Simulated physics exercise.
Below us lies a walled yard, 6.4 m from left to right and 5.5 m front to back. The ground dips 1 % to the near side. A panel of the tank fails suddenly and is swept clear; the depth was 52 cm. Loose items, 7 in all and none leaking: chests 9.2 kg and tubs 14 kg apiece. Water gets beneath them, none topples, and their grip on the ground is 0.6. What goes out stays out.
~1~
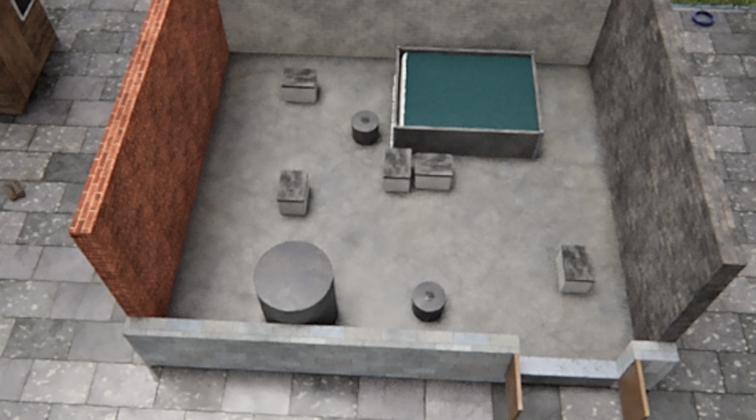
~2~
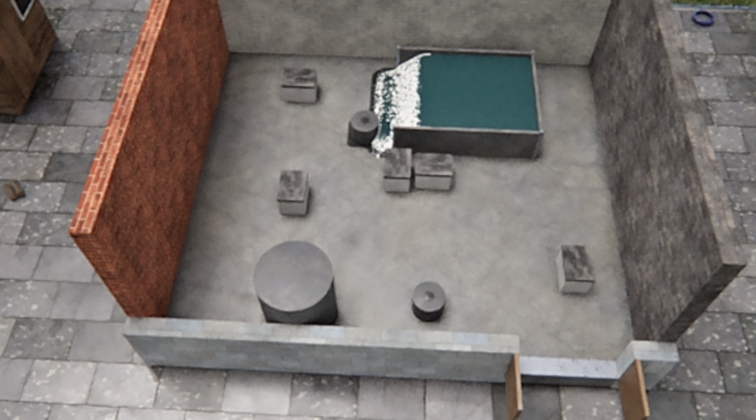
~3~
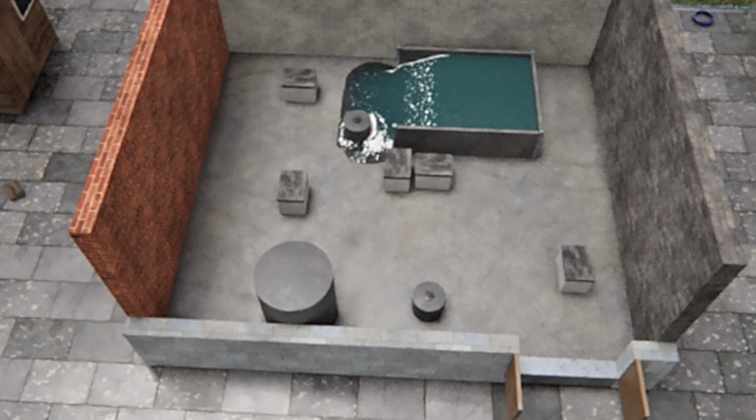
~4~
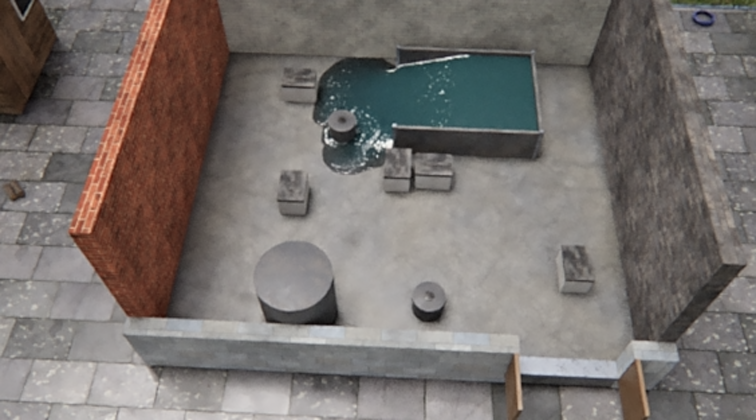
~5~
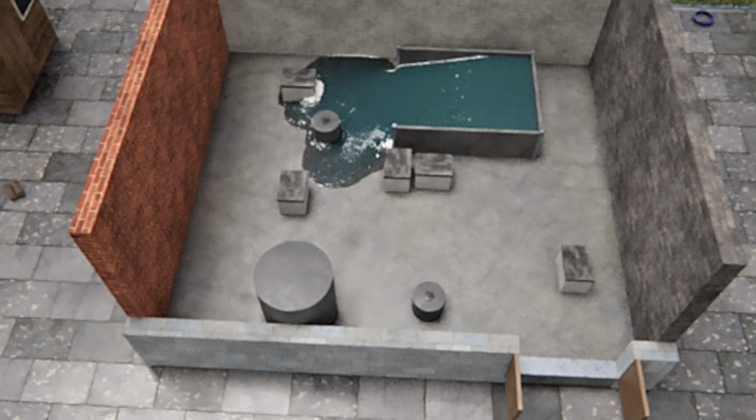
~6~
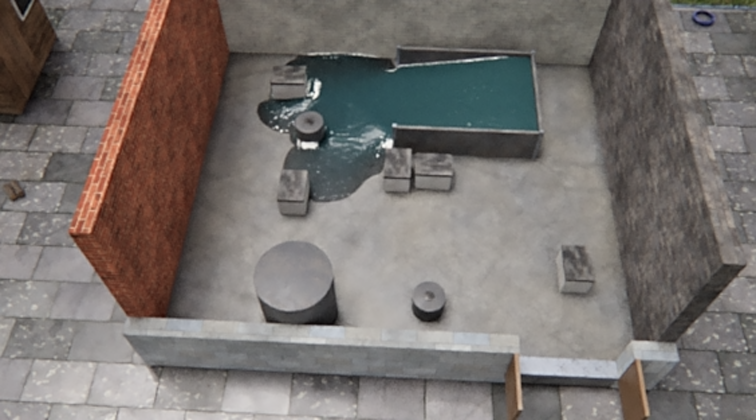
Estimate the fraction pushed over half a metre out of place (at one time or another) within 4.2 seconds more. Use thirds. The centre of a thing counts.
Share: One to two thirds.
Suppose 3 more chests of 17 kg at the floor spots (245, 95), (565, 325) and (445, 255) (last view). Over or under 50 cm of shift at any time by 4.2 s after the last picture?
In that order: Past it, less, short of it.
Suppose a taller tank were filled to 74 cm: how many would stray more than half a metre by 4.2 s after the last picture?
Then 3.
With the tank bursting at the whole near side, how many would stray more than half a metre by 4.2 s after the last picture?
In that case 5 of them.
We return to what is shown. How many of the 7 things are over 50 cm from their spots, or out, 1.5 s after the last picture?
I count 3.
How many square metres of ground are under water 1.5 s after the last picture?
Roughly 16 m2.
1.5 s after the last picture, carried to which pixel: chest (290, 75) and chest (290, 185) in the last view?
Around (233, 70) and (249, 220).
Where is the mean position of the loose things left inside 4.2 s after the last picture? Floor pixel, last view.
Near (358, 252).
Then, 0.4 s after the last picture 2 of 7 are over 50 cm from their spots; 0 afloat.
Then, 1.5 s after the last picture 3 of 7 are over 50 cm from their spots; 2 afloat.
Then, 2.8 s after the last picture 3 of 7 are over 50 cm from their spots; 3 afloat.
Then, 4.2 s after the last picture 3 of 7 are over 50 cm from their spots, and 3 have been at some point; 3 afloat.
